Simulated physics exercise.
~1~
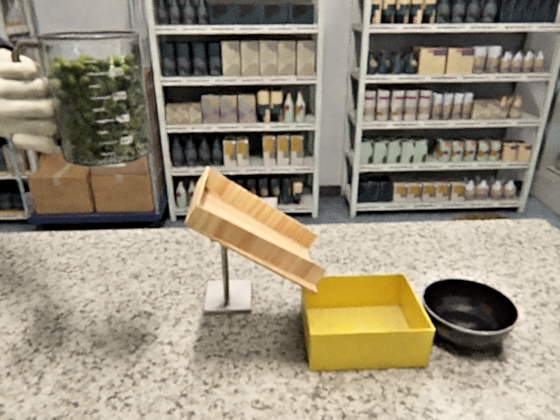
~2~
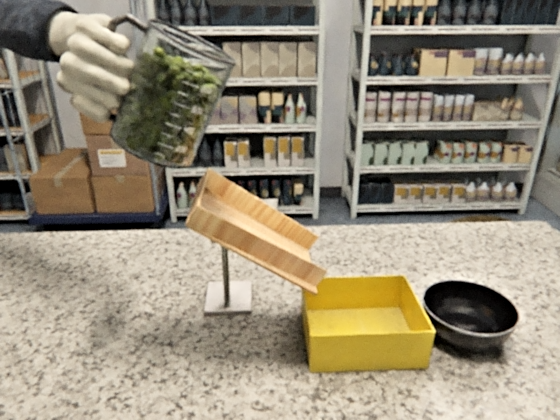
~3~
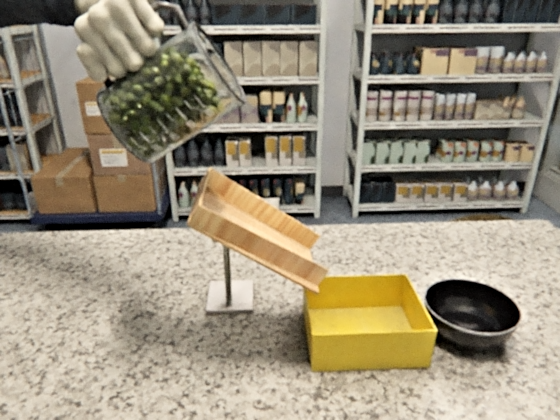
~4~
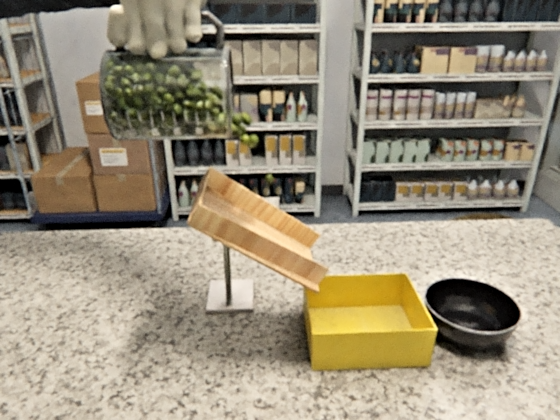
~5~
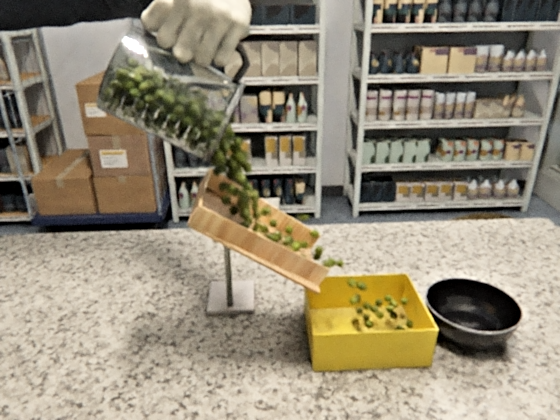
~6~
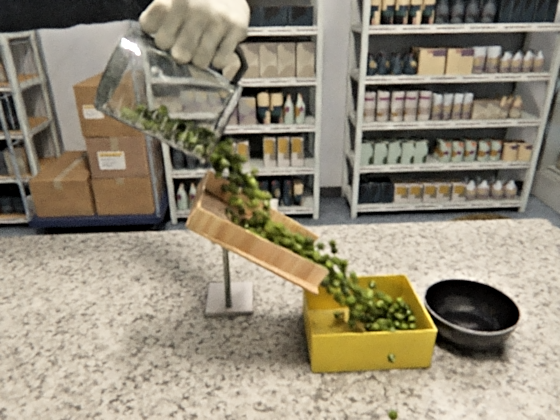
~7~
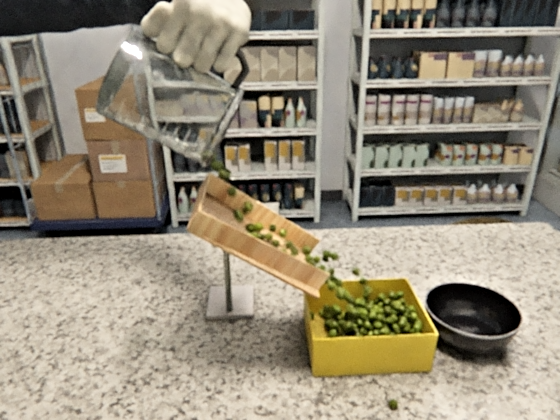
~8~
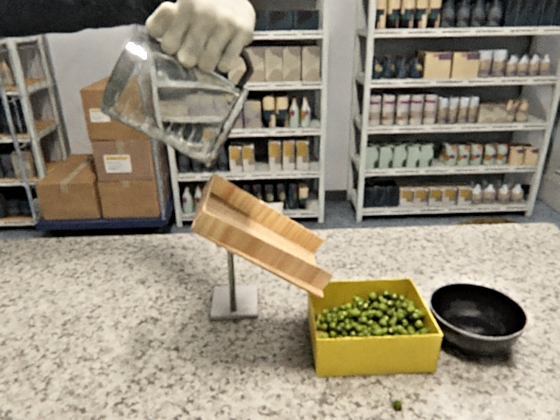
On a speckled counter, a gloved hand pours olives down a wooden slope into a yellow tin.
